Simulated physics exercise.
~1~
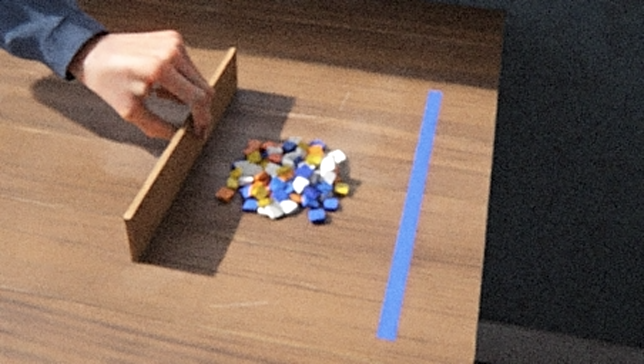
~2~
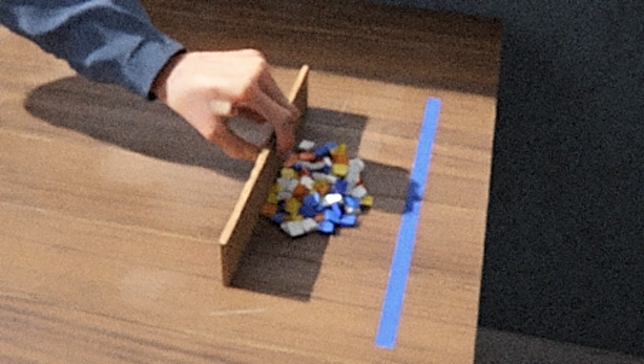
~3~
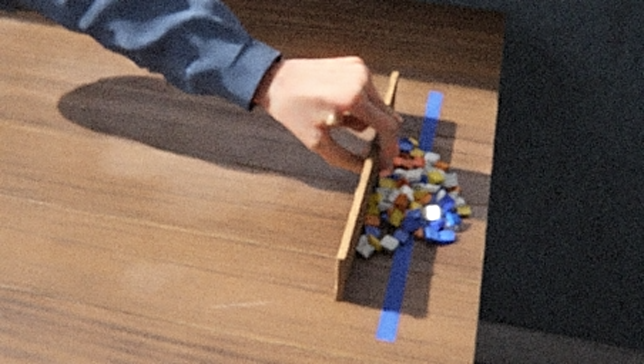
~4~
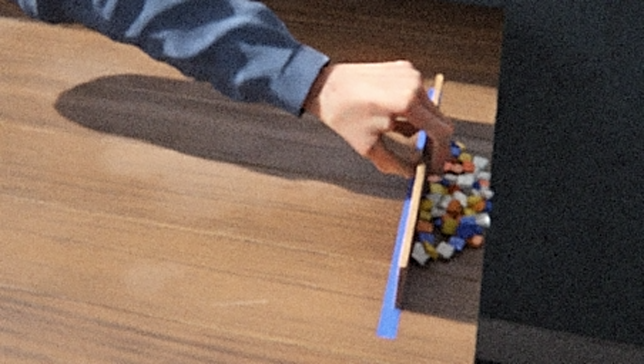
On a wooden table with a strip of blue tape near its right edge, a hand in a blue sleeve holds a thin piece of card upright beside a loose heap of small colourful bits. The hand moves the card to the right until it meets the heap, gathering the pieces against its face. It keeps pushing, and the bits slide together across the tape. Finally the card comes up along the blue line, still held upright, with the heap crowded between it and the table's edge, some pieces right at the brink.
